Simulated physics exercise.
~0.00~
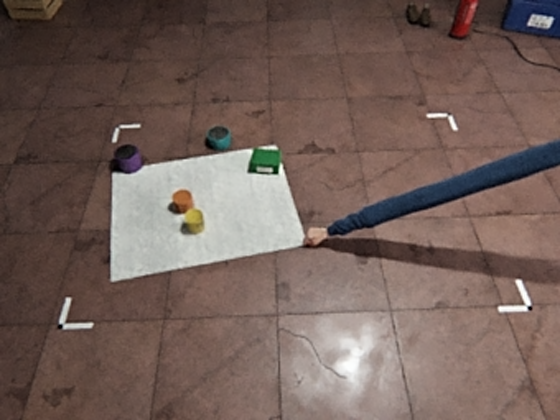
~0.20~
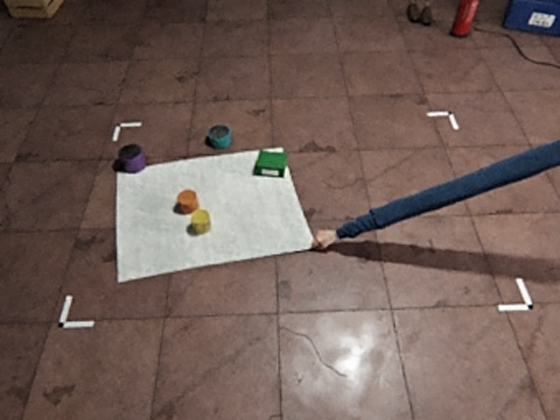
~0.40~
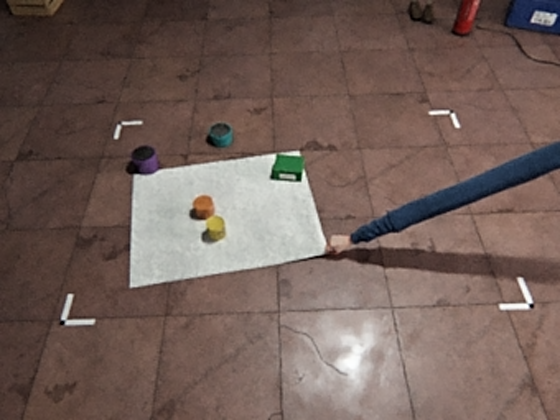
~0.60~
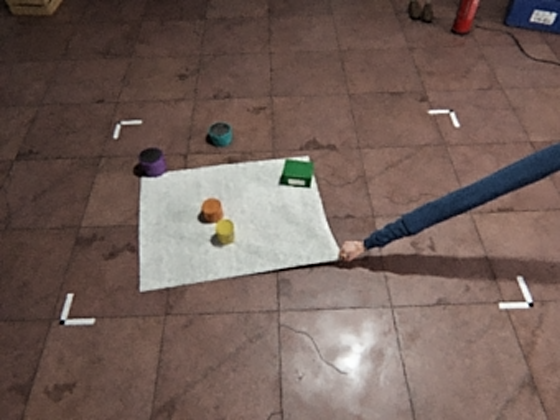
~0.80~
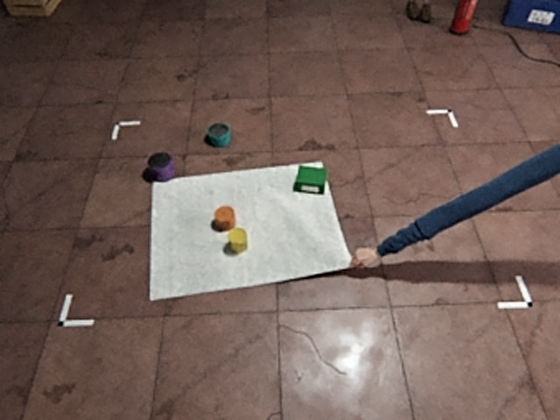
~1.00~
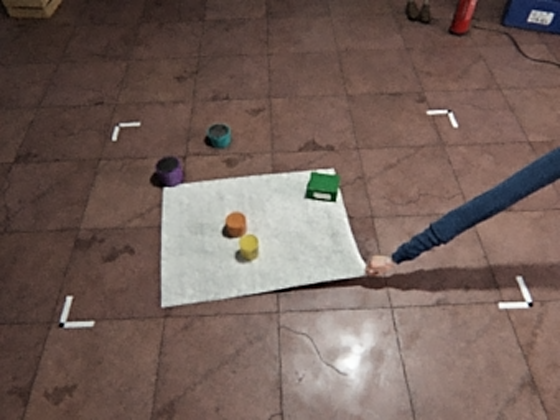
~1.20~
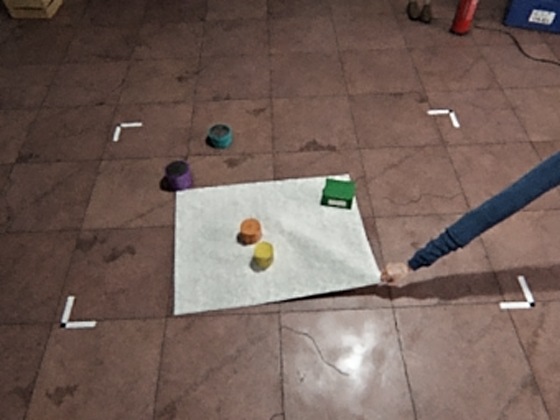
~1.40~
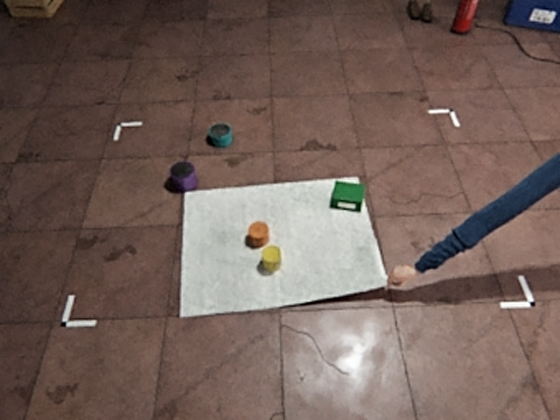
The clip shows a hand dragging a white mat right and toward the viewer across a tiled floor, carrying green, orange and yellow objects, with a purple pot at its corner moving along, while a teal pot stays behind, ending with the hand still at the mat's corner.
